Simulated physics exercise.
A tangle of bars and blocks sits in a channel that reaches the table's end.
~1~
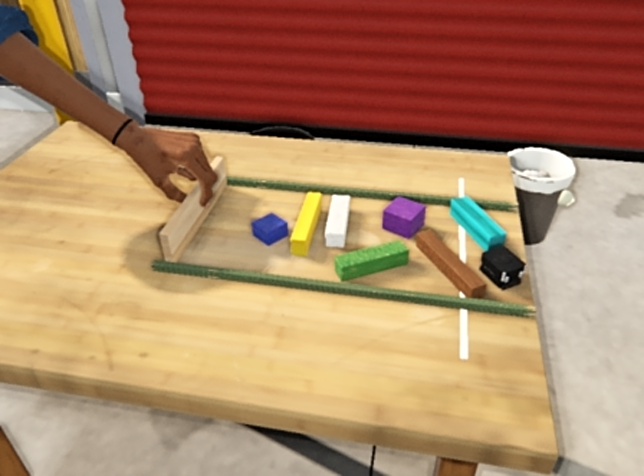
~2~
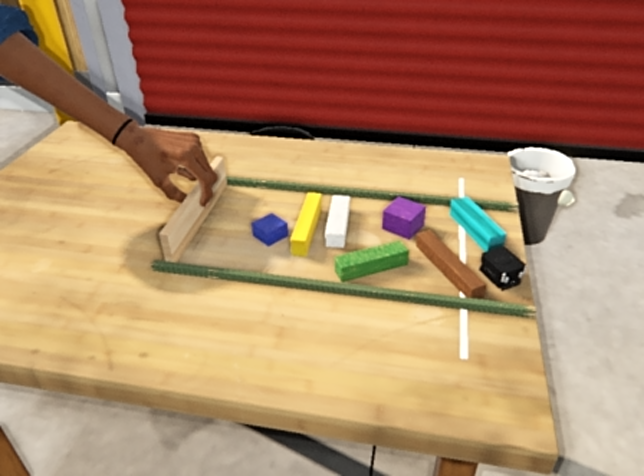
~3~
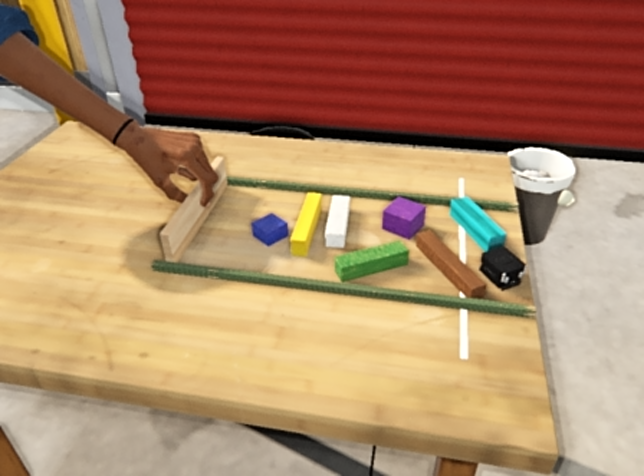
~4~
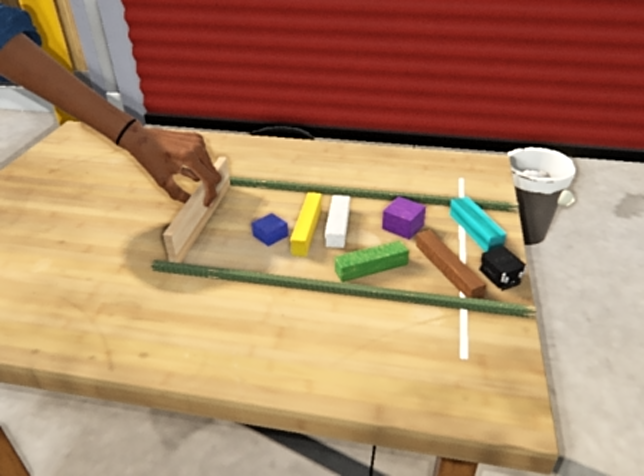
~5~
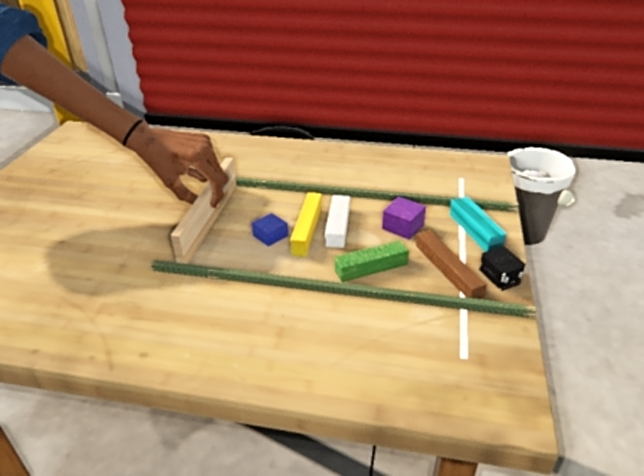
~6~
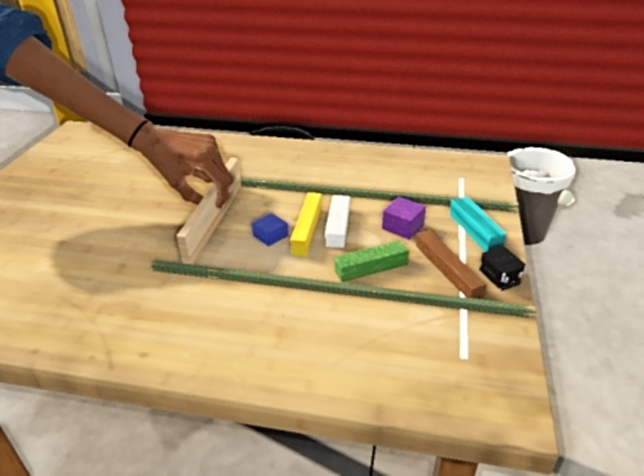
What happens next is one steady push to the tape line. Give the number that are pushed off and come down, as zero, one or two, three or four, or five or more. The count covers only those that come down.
Most likely, three or possibly four will tumble down.
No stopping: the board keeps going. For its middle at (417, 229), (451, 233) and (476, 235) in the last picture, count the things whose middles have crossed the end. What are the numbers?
In order of the places given, that's 0, 3 and 4.
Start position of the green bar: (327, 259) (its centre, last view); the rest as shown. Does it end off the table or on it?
Lab note: Started there, it remains on top.
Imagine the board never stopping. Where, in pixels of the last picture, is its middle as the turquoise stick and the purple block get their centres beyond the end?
With the turquoise stick it sits around (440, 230), with the purple block around (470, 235).
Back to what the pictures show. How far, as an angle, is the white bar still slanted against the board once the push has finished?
Around 30 degrees.
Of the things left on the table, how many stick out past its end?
That'd be 2.
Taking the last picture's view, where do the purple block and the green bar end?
The purple block comes to rest close to (516, 214), while the green bar rests close to (505, 280).
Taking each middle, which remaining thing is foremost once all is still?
The purple block ends nearest.
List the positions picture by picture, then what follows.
In the first picture, black case (501, 268); turquoise stick (477, 223); brown bar (449, 264); board (197, 207); tape (462, 250).
In the second picture, turquoise stick (477, 224); board (197, 207).
In the third picture, brown bar (449, 264); yellow stick (307, 223).
In the fourth picture, black case (501, 268); white bar (338, 221).
In the fifth picture, turquoise stick (477, 224); purple block (404, 218).
In the sixth picture, black case (501, 268); turquoise stick (477, 224); brown bar (449, 264); board (213, 208); tape (462, 250).
Soon after, none off yet; black case at rest near (501, 268); turquoise stick at rest near (477, 224); brown bar at rest near (449, 264).
At rest, the number that fall off is three or four; fallen, brown bar, turquoise stick and black case.
